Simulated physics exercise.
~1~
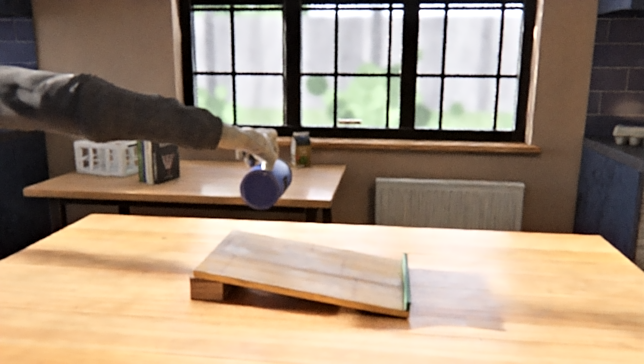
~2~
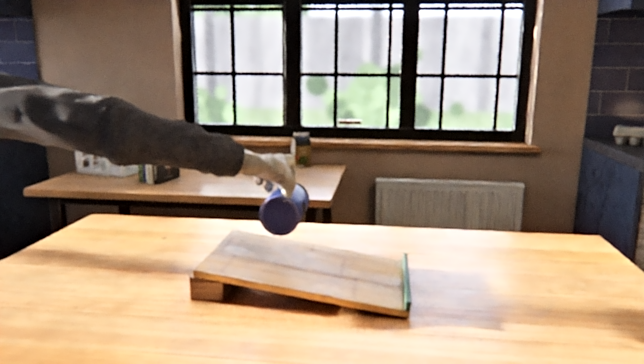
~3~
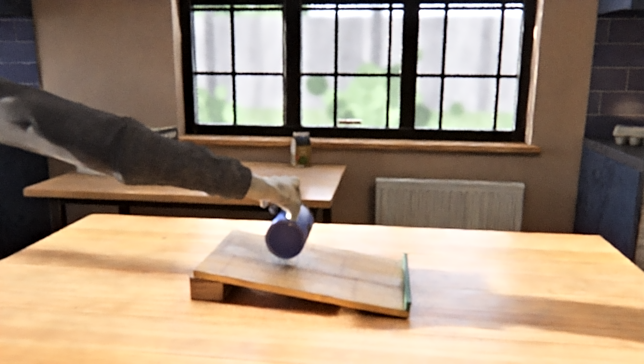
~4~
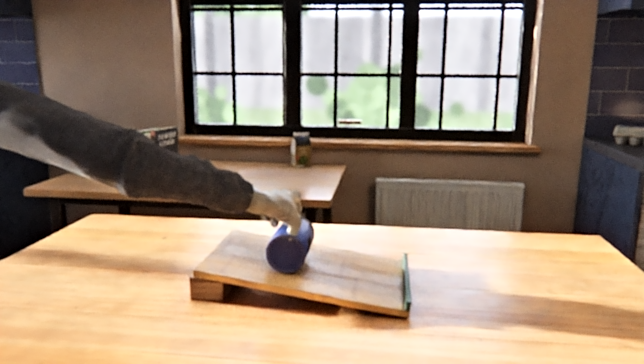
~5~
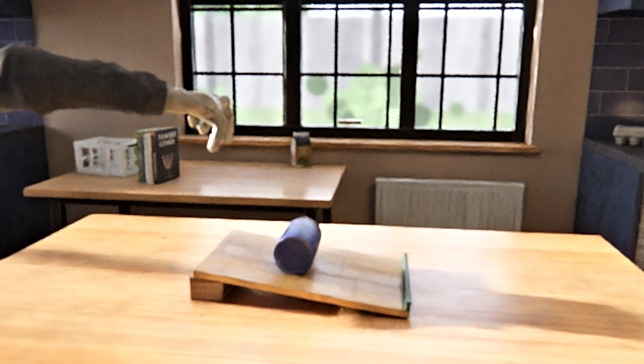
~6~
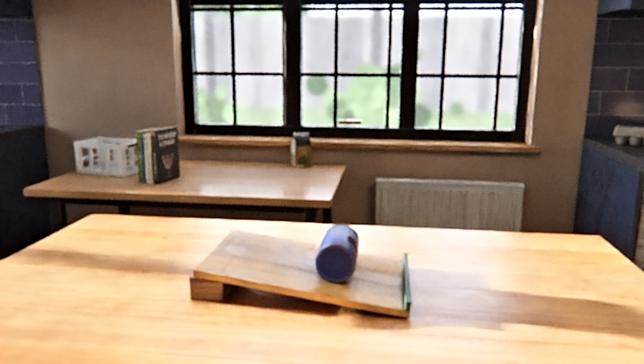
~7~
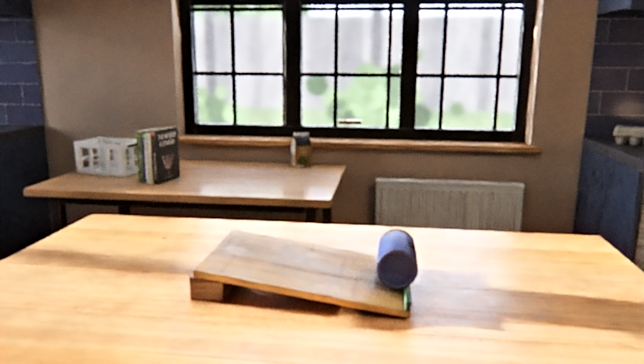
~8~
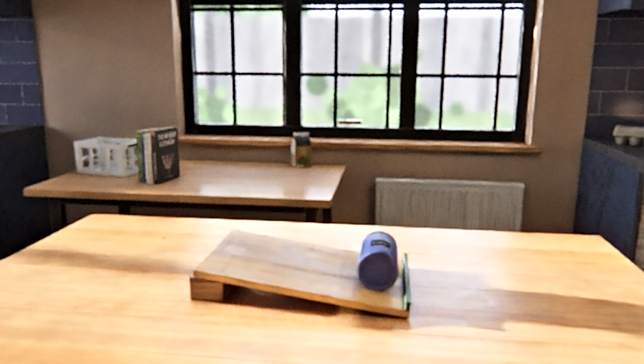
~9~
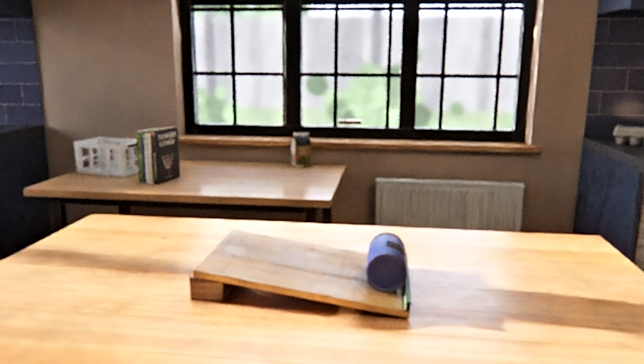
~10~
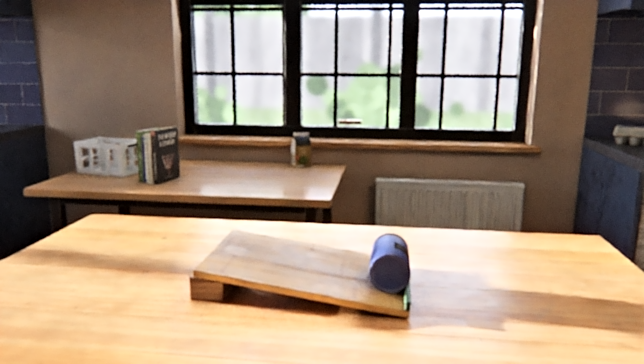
A blue jar rolled down a sloping wooden board after a hand lowered it on its side onto the middle and let go. It ran right to the low end, bounced back slightly at the edge, and came to rest there.
